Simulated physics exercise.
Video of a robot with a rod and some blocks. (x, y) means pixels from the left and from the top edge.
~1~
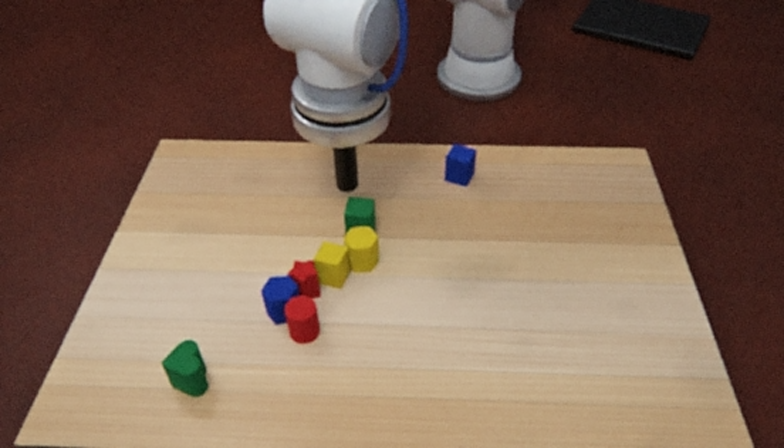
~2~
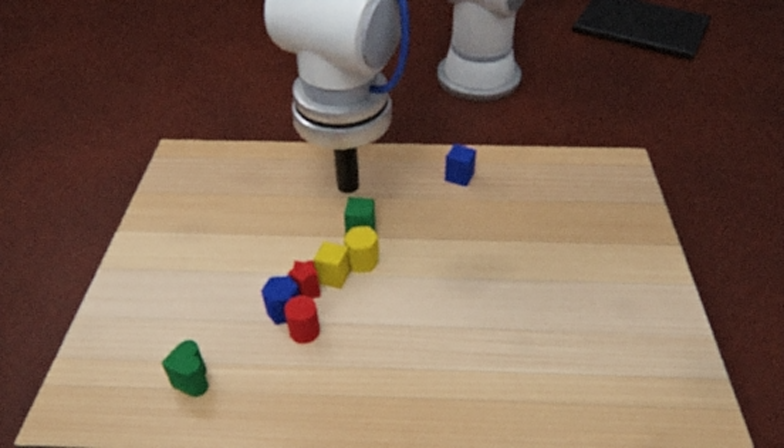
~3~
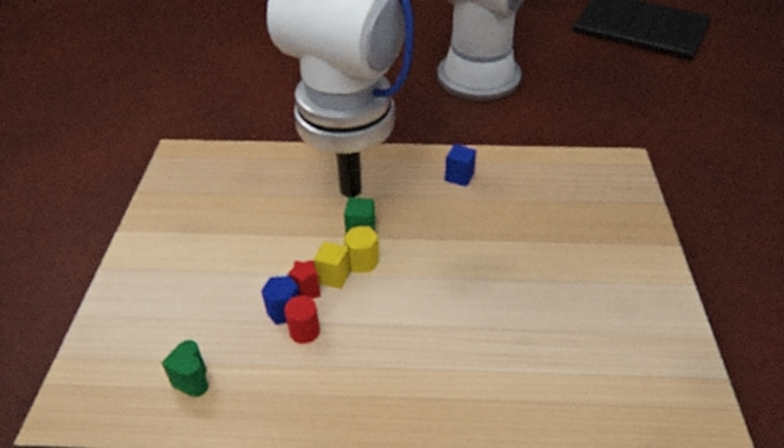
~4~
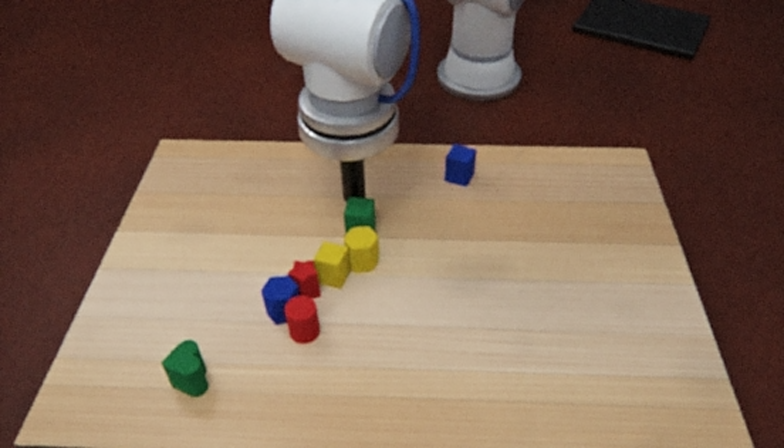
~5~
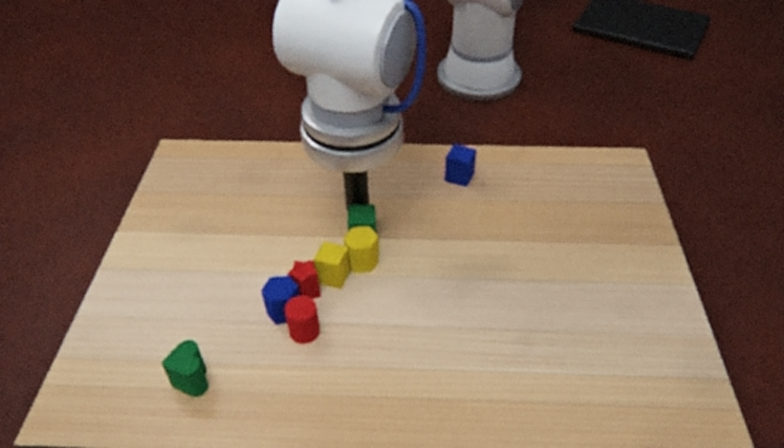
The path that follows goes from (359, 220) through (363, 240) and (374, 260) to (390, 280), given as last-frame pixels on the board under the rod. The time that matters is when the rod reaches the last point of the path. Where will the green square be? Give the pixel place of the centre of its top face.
That would be at about pixel (390, 280).
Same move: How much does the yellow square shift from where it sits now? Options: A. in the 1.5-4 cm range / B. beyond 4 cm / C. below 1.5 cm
C - below 1.5 cm.
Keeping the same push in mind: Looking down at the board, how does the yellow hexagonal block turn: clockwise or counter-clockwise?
Short answer: Clockwise.
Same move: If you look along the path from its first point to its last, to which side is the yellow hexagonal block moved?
Facing from start to end, it will go to the right.
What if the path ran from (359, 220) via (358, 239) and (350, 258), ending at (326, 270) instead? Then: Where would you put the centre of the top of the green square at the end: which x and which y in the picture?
Its top middle: (361, 251).
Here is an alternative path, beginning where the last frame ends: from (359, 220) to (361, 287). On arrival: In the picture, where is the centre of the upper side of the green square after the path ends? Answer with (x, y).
(372, 281)
What follows on the original path. One third of the way, rod (362, 229); yellow square (329, 255), turned 20° clockwise; yellow hexagonal block (368, 257); green square (368, 235).
Two thirds of the way, rod (374, 248); yellow square (329, 255), turned 20° clockwise; yellow hexagonal block (372, 280); green square (377, 256).
At the end, rod (389, 268); red star-shaped block unmoved; yellow square (329, 255), turned 20° clockwise; yellow hexagonal block (372, 301), turned 25° clockwise; green square (390, 280), turned 25° clockwise.
